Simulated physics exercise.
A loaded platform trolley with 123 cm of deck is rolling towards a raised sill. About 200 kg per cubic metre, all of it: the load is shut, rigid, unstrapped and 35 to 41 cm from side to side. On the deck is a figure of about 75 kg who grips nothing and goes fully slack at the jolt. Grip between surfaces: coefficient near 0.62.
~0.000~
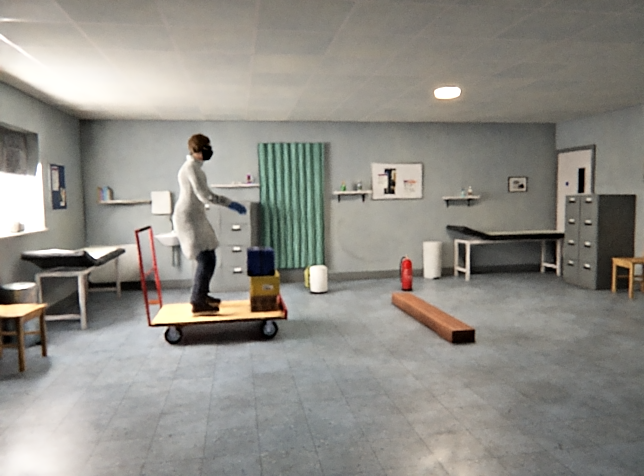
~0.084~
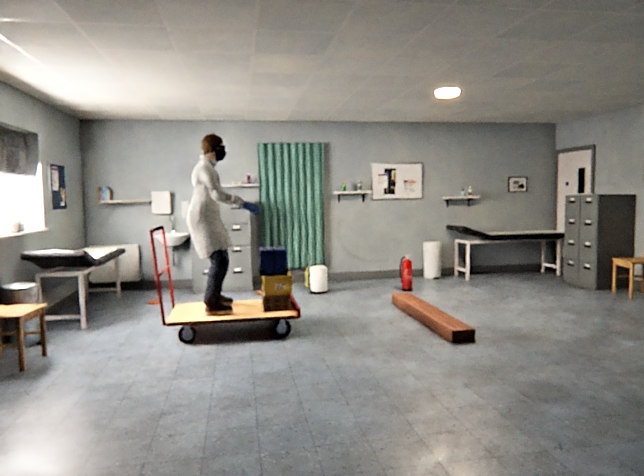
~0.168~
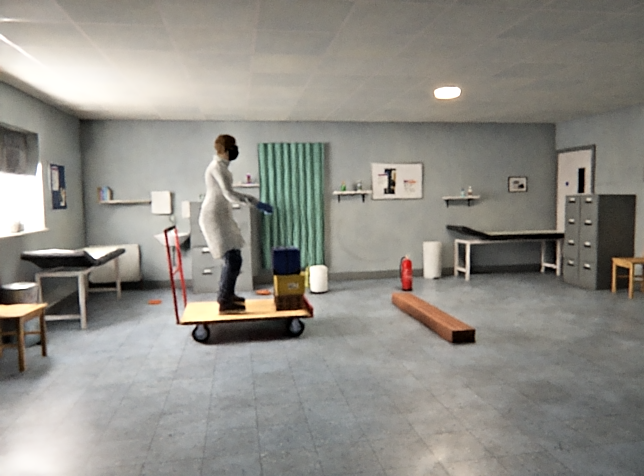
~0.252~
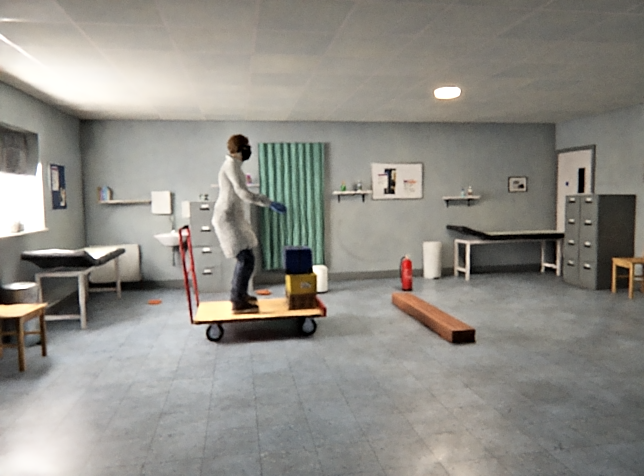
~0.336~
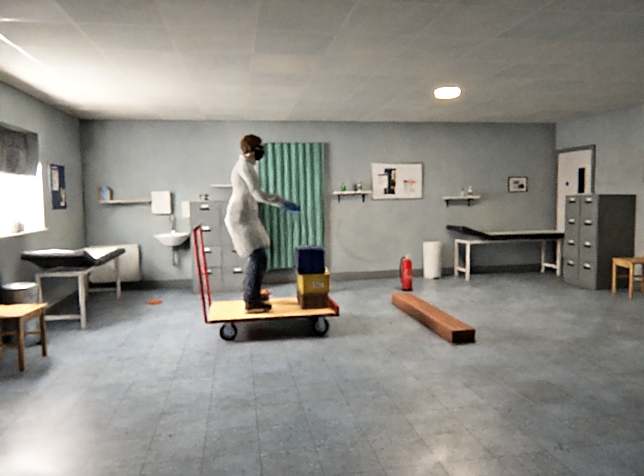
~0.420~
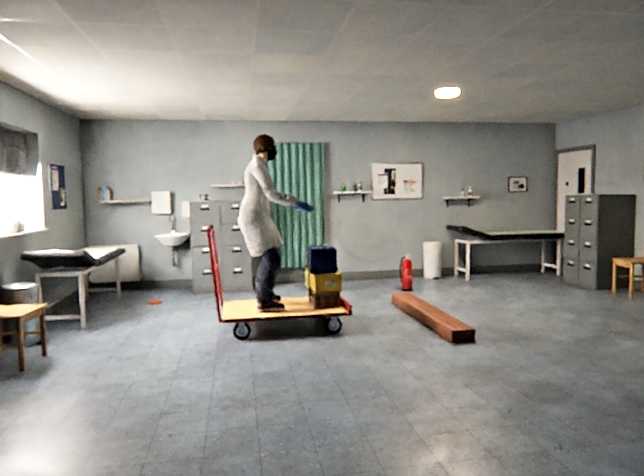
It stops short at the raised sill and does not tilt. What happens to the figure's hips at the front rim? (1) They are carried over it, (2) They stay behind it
(2) They stay behind it.
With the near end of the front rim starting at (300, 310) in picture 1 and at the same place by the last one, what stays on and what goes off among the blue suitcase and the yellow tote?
Then the blue one is past the rim and the yellow one is past the rim.
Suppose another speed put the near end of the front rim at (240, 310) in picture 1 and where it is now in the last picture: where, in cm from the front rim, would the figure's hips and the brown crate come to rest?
The hips would end 70 cm past the front rim, and the brown one 20 cm behind it.
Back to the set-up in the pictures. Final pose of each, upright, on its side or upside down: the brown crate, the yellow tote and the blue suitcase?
Final poses - brown: Base down; yellow: Tipped onto a side; blue: Tipped onto a side.
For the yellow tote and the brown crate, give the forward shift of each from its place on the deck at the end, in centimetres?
I'd put the yellow one at around 45 cm and the brown one at around 5 cm.
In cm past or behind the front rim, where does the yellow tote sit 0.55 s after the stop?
About 20 cm past the rim.
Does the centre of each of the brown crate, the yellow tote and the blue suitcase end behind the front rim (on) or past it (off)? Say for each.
At the finish the brown one is kept, the yellow one lost, and the blue one lost.
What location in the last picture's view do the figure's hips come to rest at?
End point: About (366, 267) px.
The wheels strike at 1.02 s.
After 1.27 s the figure's hips are 55 cm behind the rim, near (376, 240) in the last picture's view.
After 1.57 s the figure's hips are 62 cm behind the rim, near (370, 263) in the last picture's view.
After 2.02 s the figure's hips are 66 cm behind the rim, near (366, 267) in the last picture's view.
At rest, 2.4 s, past the rim, yellow tote and blue suitcase; behind it, brown crate and the figure's hips.
